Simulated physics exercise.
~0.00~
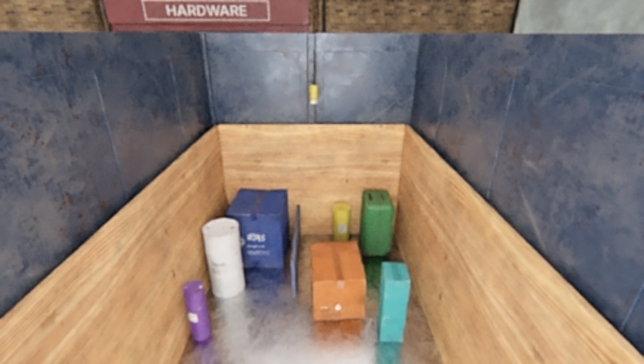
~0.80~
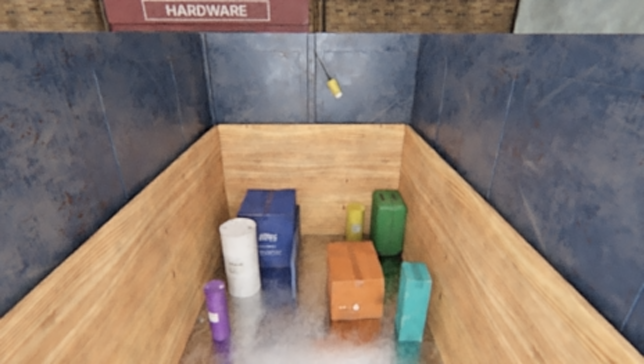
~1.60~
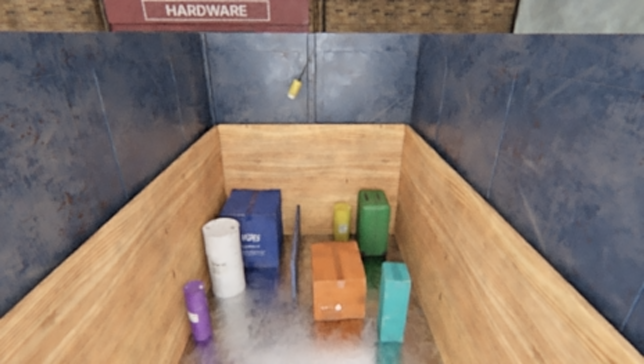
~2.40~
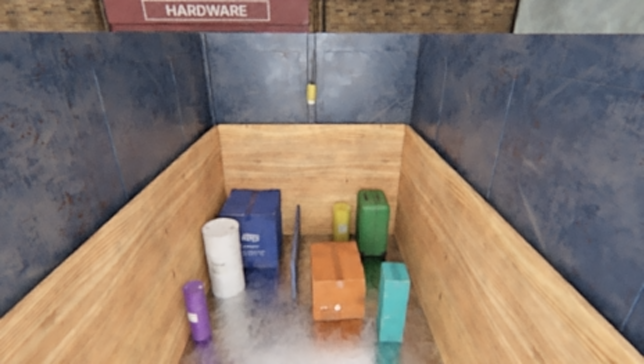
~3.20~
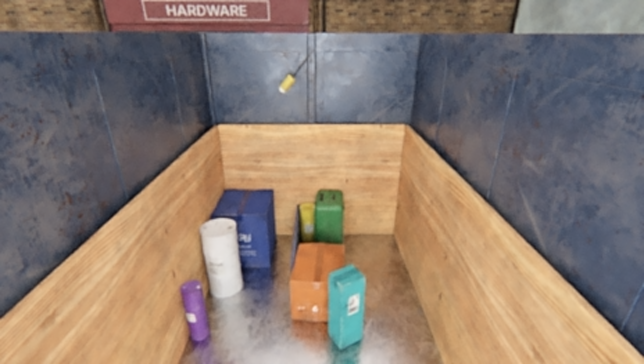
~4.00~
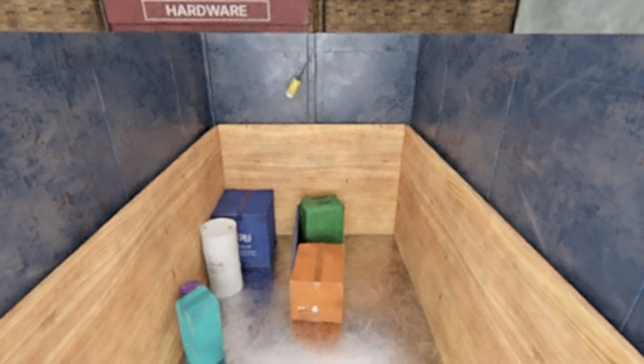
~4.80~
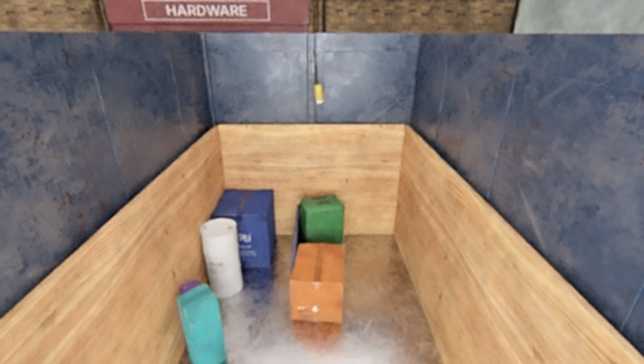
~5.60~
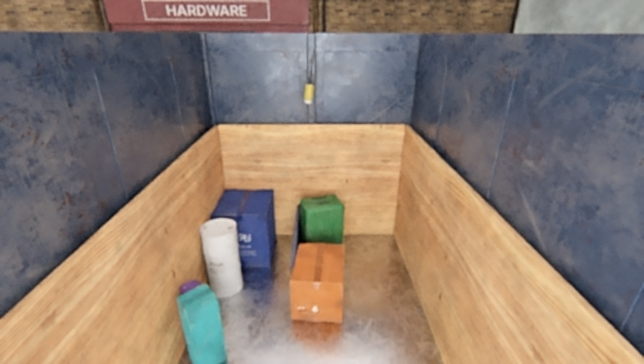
A lamp swings on its cord above the load bay of a works van, where boxes, canisters, a white drum and a green case stand between wooden boards. The load shifts to the right, then slides back left and stands still for a moment. Next the orange box, turquoise box, yellow canister and green case slide left, bunching towards the middle. The turquoise box then travels across to the left side, in front of the purple canister, and the yellow canister drops out of view. The load ends at rest, with the blue box and white drum still on the left.
